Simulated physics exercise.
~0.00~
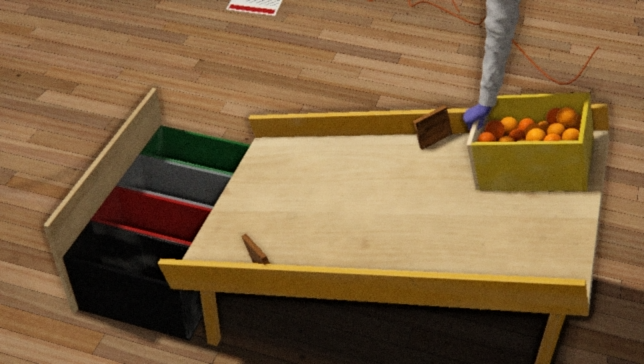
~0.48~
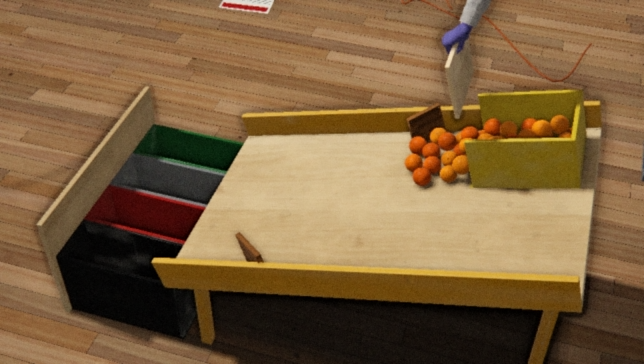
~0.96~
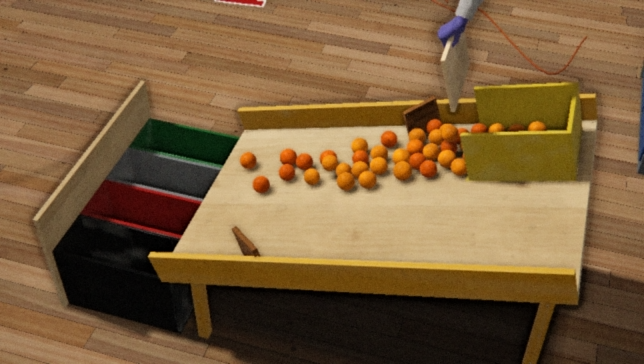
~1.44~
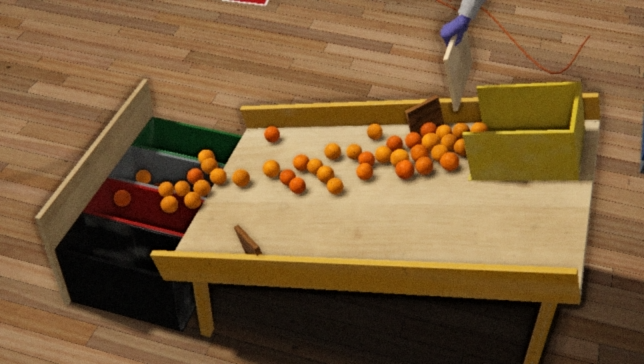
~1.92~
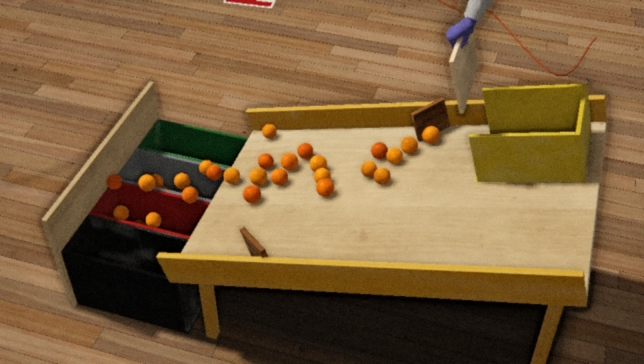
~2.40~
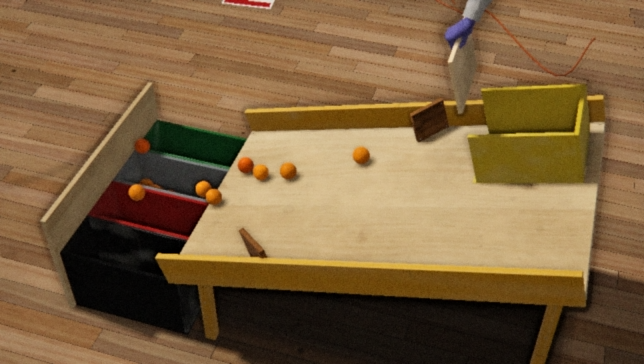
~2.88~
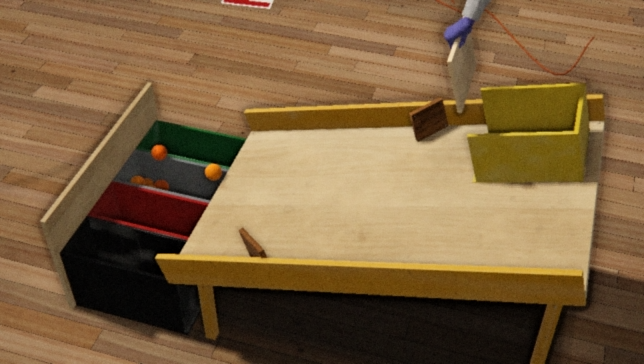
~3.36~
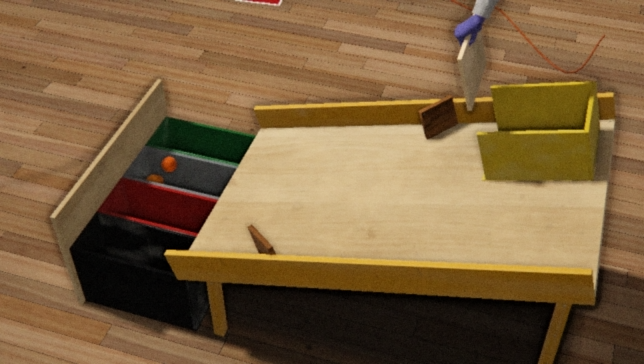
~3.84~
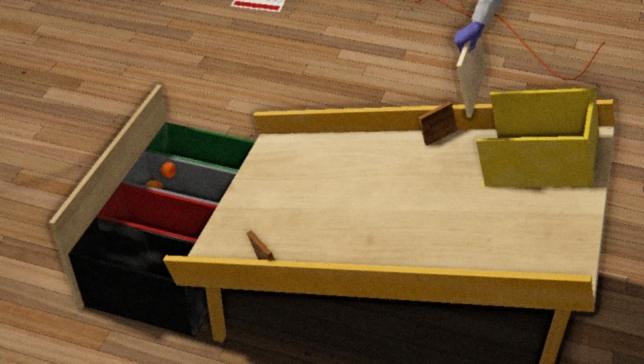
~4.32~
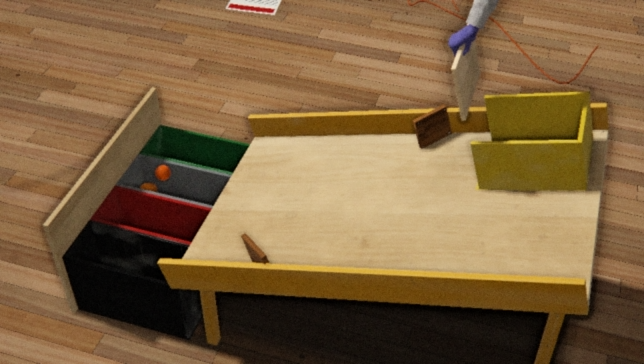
A purple-gloved hand lifted the gate of a yellow pen, and a load of oranges spilled out and rolled left down the table, dropping into the red, grey and green tubs, most ending in the grey one, leaving the table and pen empty.
